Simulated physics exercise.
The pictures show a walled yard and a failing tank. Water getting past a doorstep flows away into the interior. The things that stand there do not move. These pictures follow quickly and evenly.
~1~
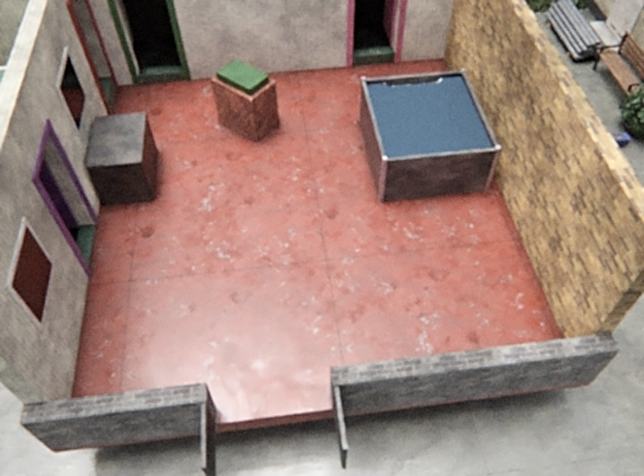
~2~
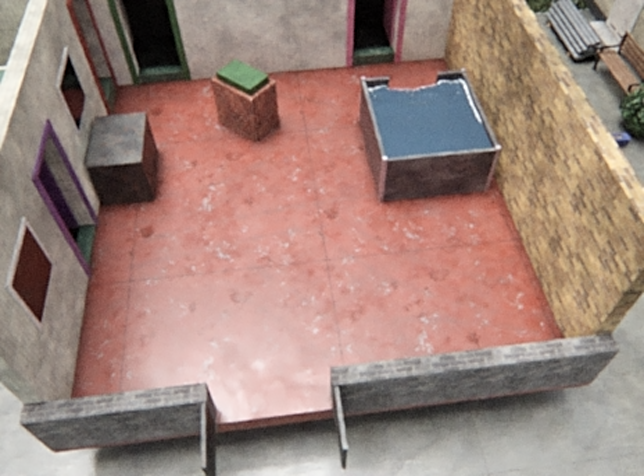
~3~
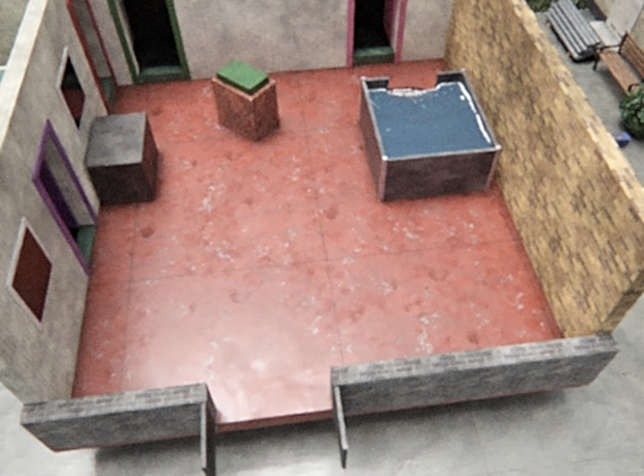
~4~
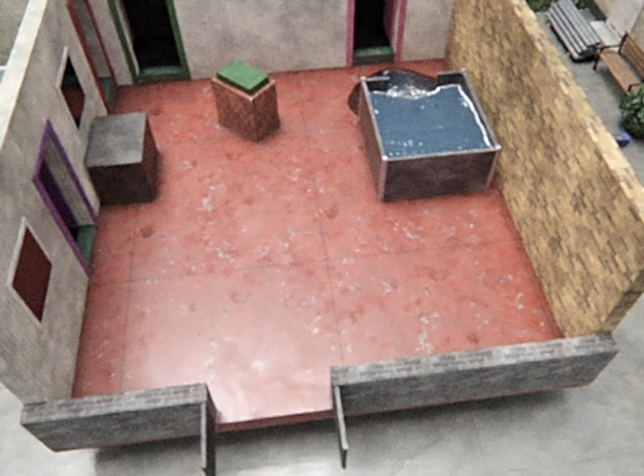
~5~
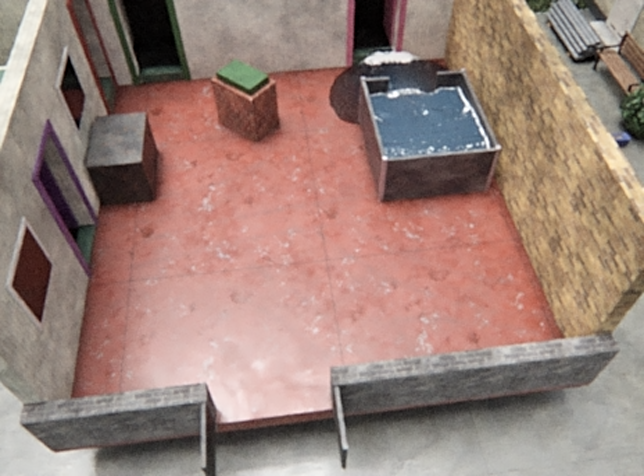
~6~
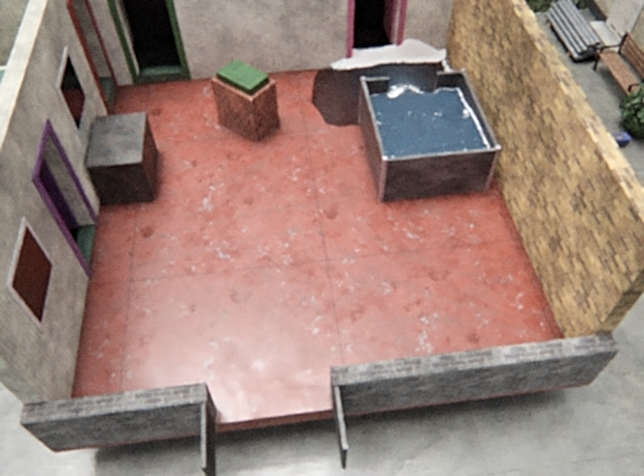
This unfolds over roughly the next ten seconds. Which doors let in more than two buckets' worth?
In order: Pink door: Over the cap, green door: Within the cap, red door: Within the cap, purple door: Within the cap.
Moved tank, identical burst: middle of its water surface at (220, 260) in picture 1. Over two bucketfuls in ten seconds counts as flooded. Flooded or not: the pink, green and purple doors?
Taking the doors in order, the pink door remains below, the green door crosses the line and the purple door remains below.
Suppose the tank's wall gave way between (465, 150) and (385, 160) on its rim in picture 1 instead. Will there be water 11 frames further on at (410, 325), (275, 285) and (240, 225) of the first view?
Following the listed order, the three come out reached by the spill, reached by the spill and not reached.
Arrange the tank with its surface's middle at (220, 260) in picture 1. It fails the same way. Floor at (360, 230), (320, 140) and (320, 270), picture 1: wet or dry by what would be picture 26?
Going through them in turn: Still bare, waterlogged and still bare.
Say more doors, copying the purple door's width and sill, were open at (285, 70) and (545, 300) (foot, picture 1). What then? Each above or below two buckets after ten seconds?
Tops it; comes up short.
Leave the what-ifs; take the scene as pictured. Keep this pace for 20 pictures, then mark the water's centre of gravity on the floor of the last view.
Close to (359, 120).
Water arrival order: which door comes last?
The purple one.
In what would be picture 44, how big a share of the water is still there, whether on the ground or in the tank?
I'd say around 90 per cent.
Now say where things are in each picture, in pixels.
In the first picture, the open tank at (426, 116) is whole and still.
In the second picture, water pours out on the open tank's far side and has run to a hidden place.
In the third picture, water pours out on the open tank's far side and has run to a hidden place.
In the fourth picture, the front is at (389, 70), out from the gap on the open tank's far side.
In the fifth picture, water pours out on the open tank's far side and has run to (375, 52).
In the sixth picture, water pours out on the open tank's far side and has run to (324, 69).
A moment on, water covers 10 % of the floor; the pink door far over two buckets in, the green door not reached, the red door not reached, the purple door not reached.
Next, water covers 20 % of the floor; the pink door far over two buckets in, the green door wet at the sill, nothing in, the red door not reached, the purple door not reached.
Then, water covers 35 % of the floor; the pink door far over two buckets in, the green door wet at the sill, nothing in, the red door wet at the sill, nothing in, the purple door not reached.
Later, water covers 55 % of the floor; the pink door far over two buckets in, the green door under two buckets in, the red door wet at the sill, nothing in, the purple door wet at the sill, nothing in.
In the end, water covers 85 % of the floor; the pink door far over two buckets in, the green door under two buckets in, the red door wet at the sill, nothing in, the purple door wet at the sill, nothing in.
